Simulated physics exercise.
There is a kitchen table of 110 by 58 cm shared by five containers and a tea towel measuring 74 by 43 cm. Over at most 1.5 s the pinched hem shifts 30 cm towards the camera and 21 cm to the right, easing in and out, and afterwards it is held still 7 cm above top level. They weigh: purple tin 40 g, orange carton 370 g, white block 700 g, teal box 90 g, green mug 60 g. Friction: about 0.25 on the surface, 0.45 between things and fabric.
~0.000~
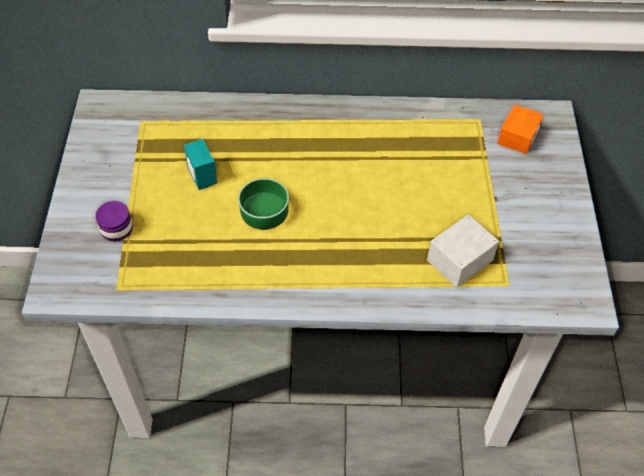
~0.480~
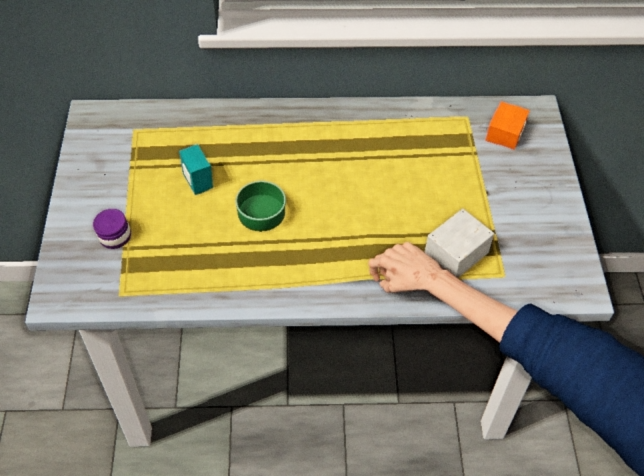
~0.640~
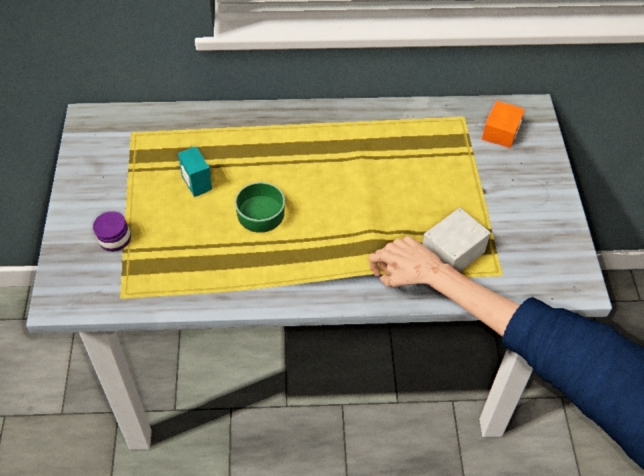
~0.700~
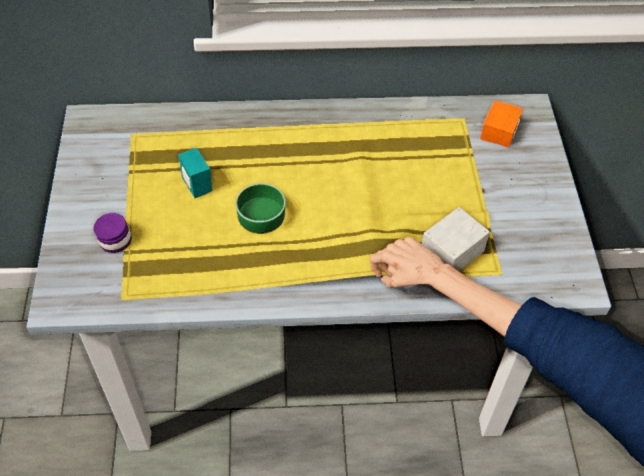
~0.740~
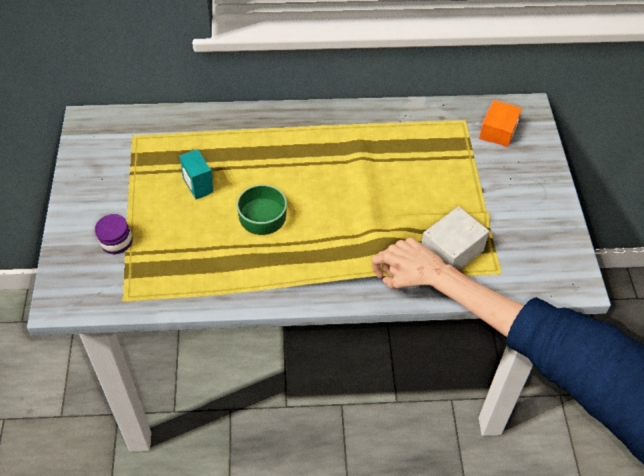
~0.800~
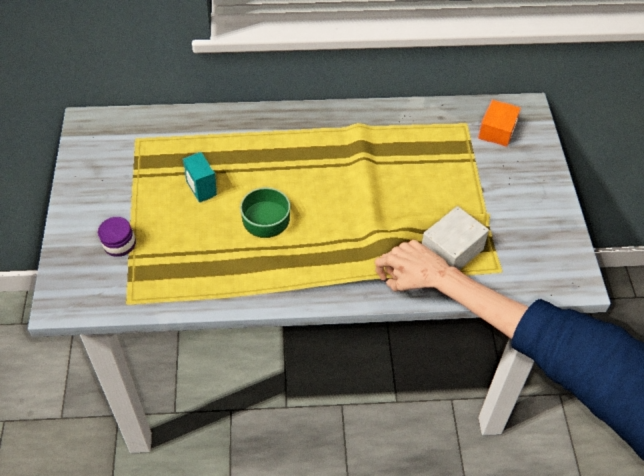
To begin with, a yellow striped cloth lies on a table with a teal box, green mug, white block and purple tin, an orange carton beyond it. Then a hand pinches its front edge and tugs slightly toward the viewer and right, wrinkling the cloth as the objects shift slightly.
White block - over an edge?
Yes.
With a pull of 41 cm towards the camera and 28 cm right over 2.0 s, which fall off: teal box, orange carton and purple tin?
In that case teal box is lost over the edge, orange carton holds on and purple tin holds on.
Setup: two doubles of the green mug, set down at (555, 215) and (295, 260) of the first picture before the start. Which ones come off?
Log, listed order - kept / lost.
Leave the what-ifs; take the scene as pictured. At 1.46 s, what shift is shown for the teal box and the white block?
Teal box 25 cm, white block 10 cm.
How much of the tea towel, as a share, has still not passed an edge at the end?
Near 5 in a hundred.
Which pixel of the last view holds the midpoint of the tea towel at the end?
The middle ends up near pixel (423, 347).
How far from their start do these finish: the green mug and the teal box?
Near enough: Green mug off the top, teal box over the edge.
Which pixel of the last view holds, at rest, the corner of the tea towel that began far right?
Roughly (336, 294).
At 1.1 s, 95 % of the tea towel is still over the top; white block 2 cm off its start, green mug 11 cm off its start, teal box 11 cm off its start.
At 1.5 s, 75 % of the tea towel is still over the top; white block 10 cm off its start, green mug 23 cm off its start, teal box 23 cm off its start.
At 1.8 s, 45 % of the tea towel is still over the top; white block over the edge, green mug 37 cm off its start at (378, 342), teal box 37 cm off its start at (308, 277).
At 2.1 s, 25 % of the tea towel is still over the top; white block over the edge, teal box over the edge, green mug over the edge.
At 3.7 s, 5 % of the tea towel is still over the top; white block over the edge, teal box over the edge, green mug over the edge, purple tin 6 cm off its start at (133, 243).
